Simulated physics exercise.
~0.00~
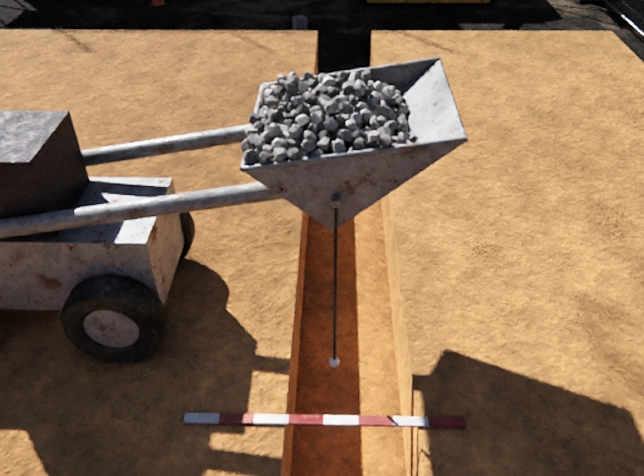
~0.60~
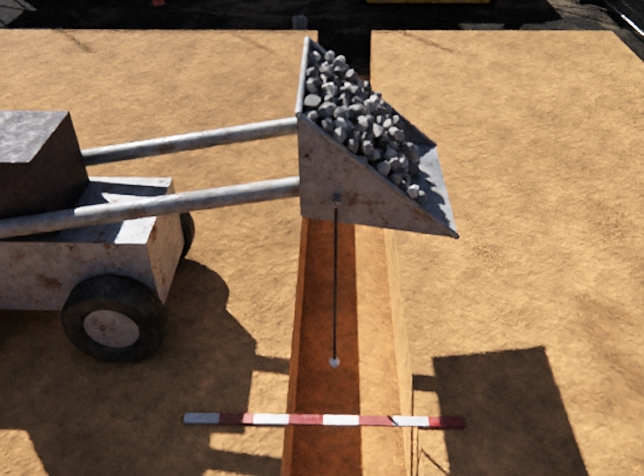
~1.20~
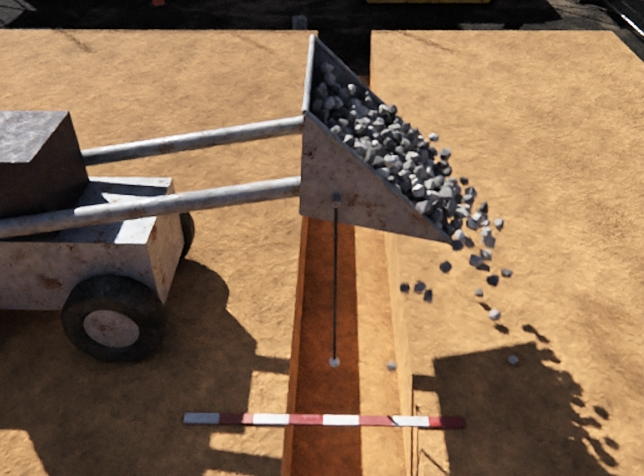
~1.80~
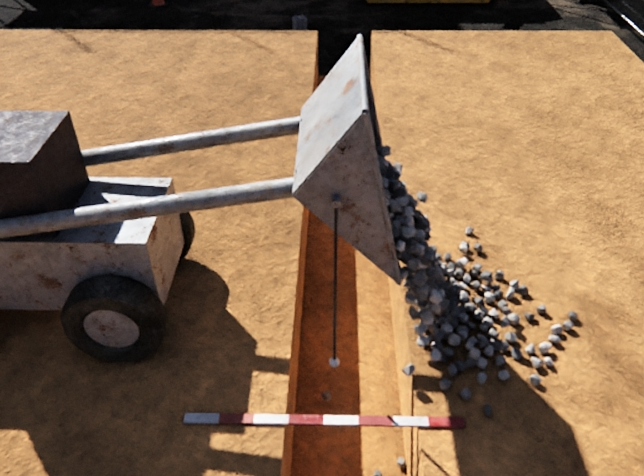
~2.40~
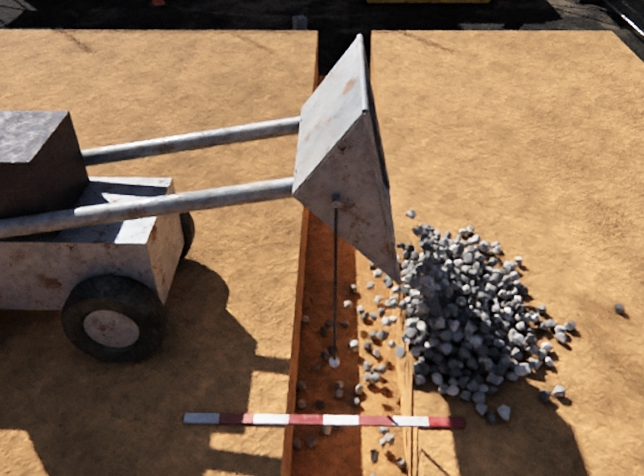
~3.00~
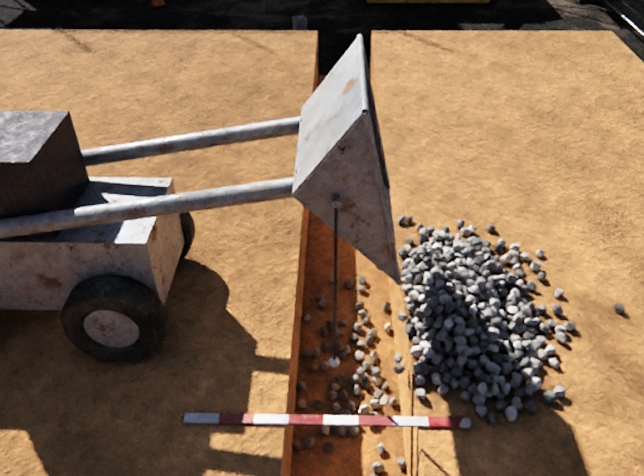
A loader's metal bucket full of grey stones tipped forward above a narrow trench in sandy ground, spilling them over its front edge. Most landed in a heap on the right side beyond the trench, while a small share ended up scattered inside it.
